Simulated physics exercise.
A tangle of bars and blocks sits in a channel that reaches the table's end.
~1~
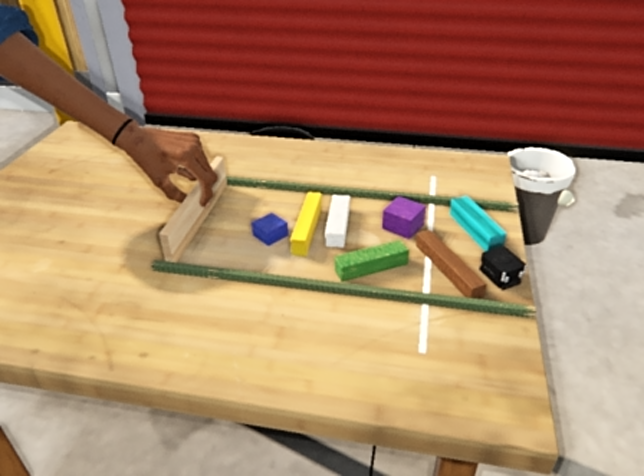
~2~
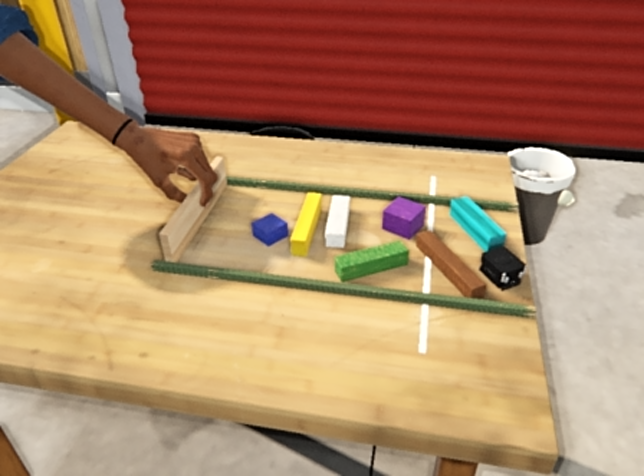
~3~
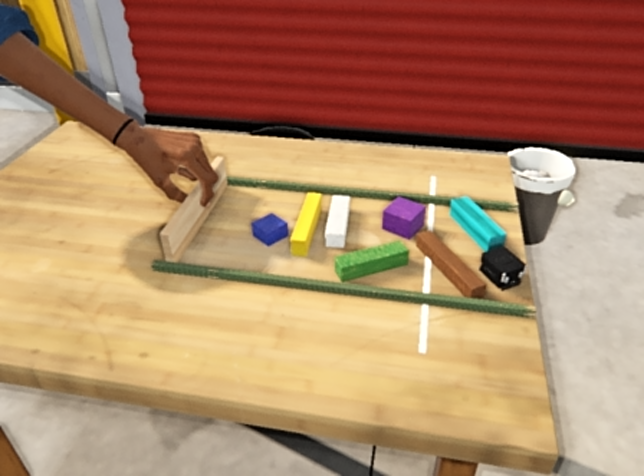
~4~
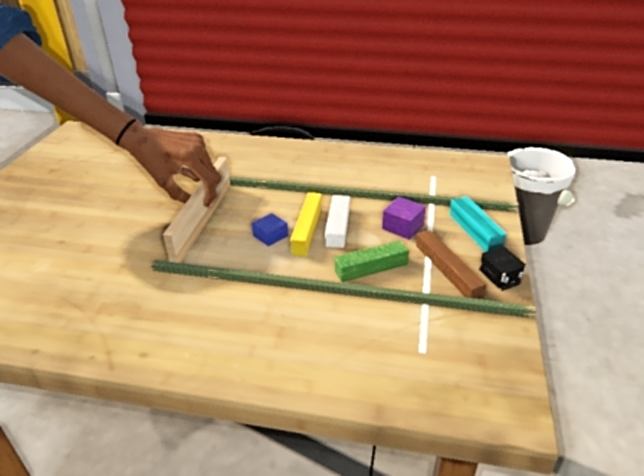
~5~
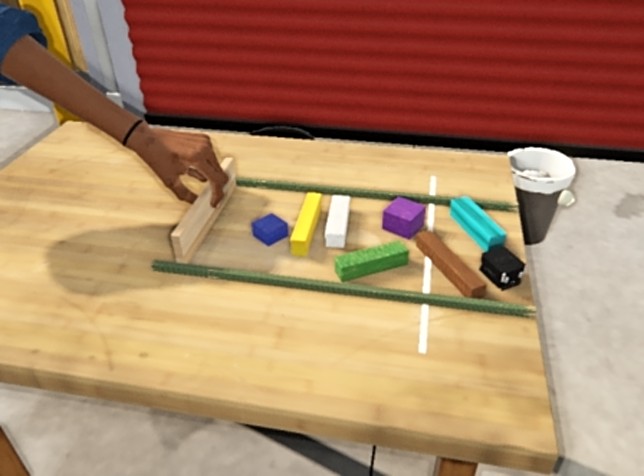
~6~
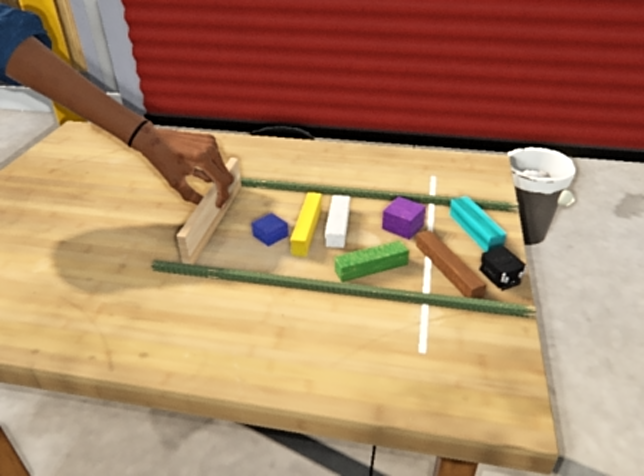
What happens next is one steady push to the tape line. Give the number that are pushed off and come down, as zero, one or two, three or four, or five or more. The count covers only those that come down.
Most likely, a single one or a pair will tumble down.
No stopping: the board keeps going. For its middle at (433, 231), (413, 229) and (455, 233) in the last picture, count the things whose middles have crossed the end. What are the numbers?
In order of the places given, that's 1, 0 and 3.
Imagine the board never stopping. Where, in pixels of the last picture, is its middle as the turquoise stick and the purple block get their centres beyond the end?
With the turquoise stick it sits around (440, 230), with the purple block around (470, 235).
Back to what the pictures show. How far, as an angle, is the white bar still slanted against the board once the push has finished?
Around 30 degrees.
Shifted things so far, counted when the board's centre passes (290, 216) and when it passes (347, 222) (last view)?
Tally at point one: 3; at point two: 5.
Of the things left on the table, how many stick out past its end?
That'd be 2.
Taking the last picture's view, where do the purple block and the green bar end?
The purple block comes to rest close to (484, 212), while the green bar rests close to (466, 272).
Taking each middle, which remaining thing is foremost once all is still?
The turquoise stick ends nearest.
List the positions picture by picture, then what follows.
In the first picture, black case (501, 268); turquoise stick (477, 223); brown bar (449, 264); board (197, 207); tape (429, 246).
In the second picture, turquoise stick (477, 224); board (197, 207).
In the third picture, brown bar (449, 264); yellow stick (307, 223).
In the fourth picture, black case (501, 268); white bar (338, 221).
In the fifth picture, turquoise stick (477, 224); purple block (404, 218).
In the sixth picture, black case (501, 268); turquoise stick (477, 224); brown bar (449, 264); board (213, 208); tape (429, 246).
Soon after, none off yet; black case at rest near (501, 268); turquoise stick at rest near (477, 224); brown bar at rest near (449, 264).
At rest, the number that fall off is one or two; fallen, black case.
